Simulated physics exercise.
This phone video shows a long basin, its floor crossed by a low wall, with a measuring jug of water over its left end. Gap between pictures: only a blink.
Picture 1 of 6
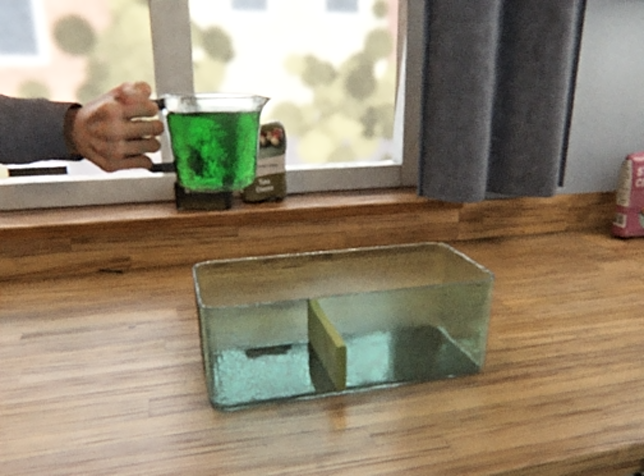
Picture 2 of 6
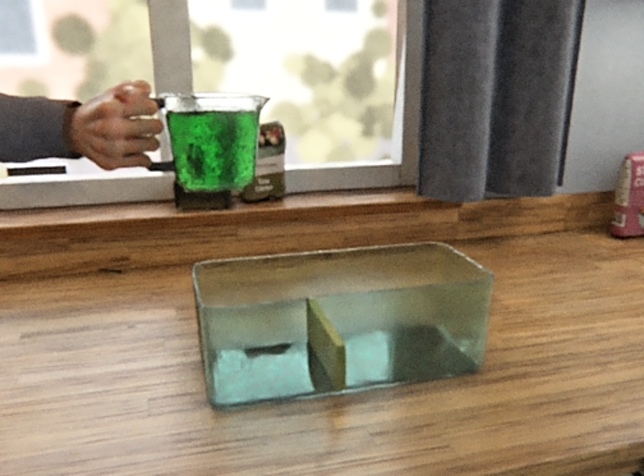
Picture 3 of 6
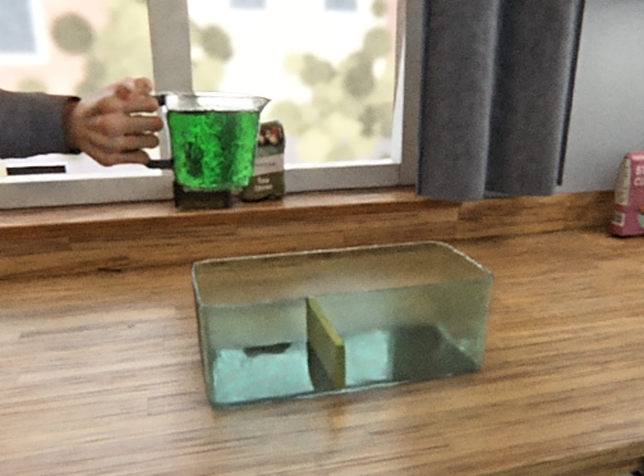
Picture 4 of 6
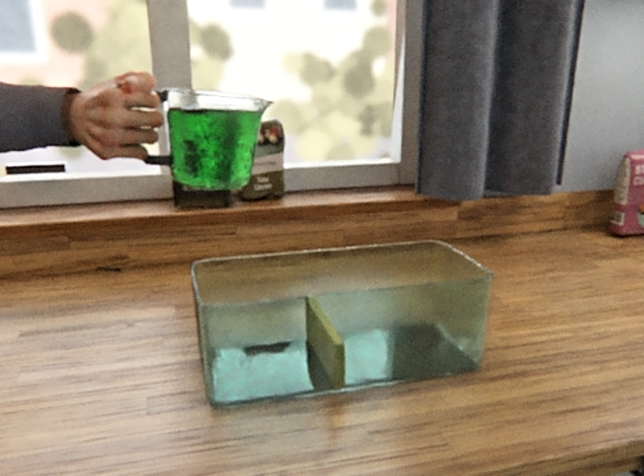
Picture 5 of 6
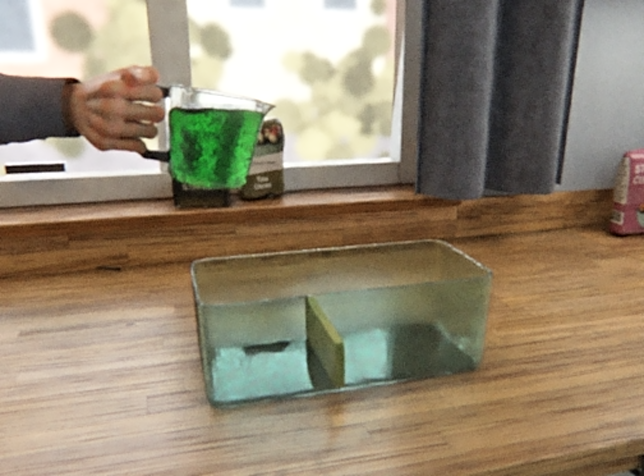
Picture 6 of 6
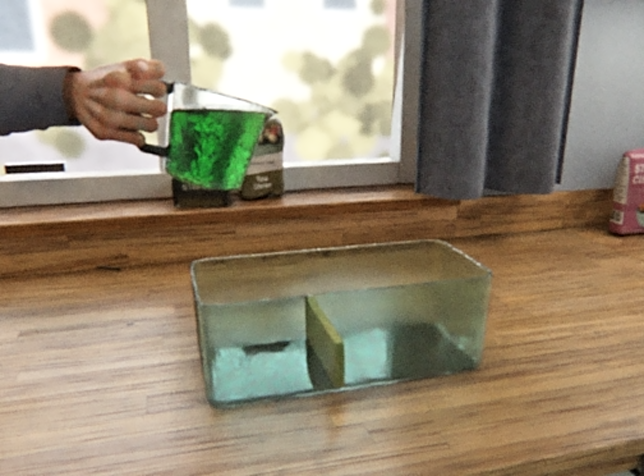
A hand held a clear jug of bright green liquid above the left end of a glass basin with a low wall inside, then slowly tilted it a little to the right.
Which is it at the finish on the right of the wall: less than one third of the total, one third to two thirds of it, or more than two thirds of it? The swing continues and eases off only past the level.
At the finish the right of the wall has one third to two thirds of the total.
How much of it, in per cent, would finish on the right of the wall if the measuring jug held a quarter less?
Result: Around 35 per cent.
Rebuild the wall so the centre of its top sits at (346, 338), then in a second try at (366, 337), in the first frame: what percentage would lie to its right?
About 25 per cent on the first try, and 10 per cent on the second.
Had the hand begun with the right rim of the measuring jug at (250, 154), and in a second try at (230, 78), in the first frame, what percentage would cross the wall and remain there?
Roughly 5 in a hundred the first time and 5 in a hundred the second.
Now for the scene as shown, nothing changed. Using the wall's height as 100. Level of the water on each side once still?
The left part 20 per cent, the right part 20.
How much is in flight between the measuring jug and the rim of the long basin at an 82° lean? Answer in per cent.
Share: Approx. 30 %.
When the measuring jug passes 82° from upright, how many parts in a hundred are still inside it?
Around 55 in a hundred.
A moment on, the measuring jug is tipped on its side and 57 per cent is still to pour, 0 is left of the wall and 11 right of it.
Next, the measuring jug is tipped right over and 5 per cent is still to pour, 29 is left of the wall and 54 right of it.
Then the measuring jug is tipped right over and 0 per cent is still to pour, 44 is left of the wall and 54 right of it.
Later the measuring jug is tipped right over and 0 per cent is still to pour, 44 is left of the wall and 55 right of it.
In the end 44 per cent lies left of the wall, 55 right of it and 1 outside.
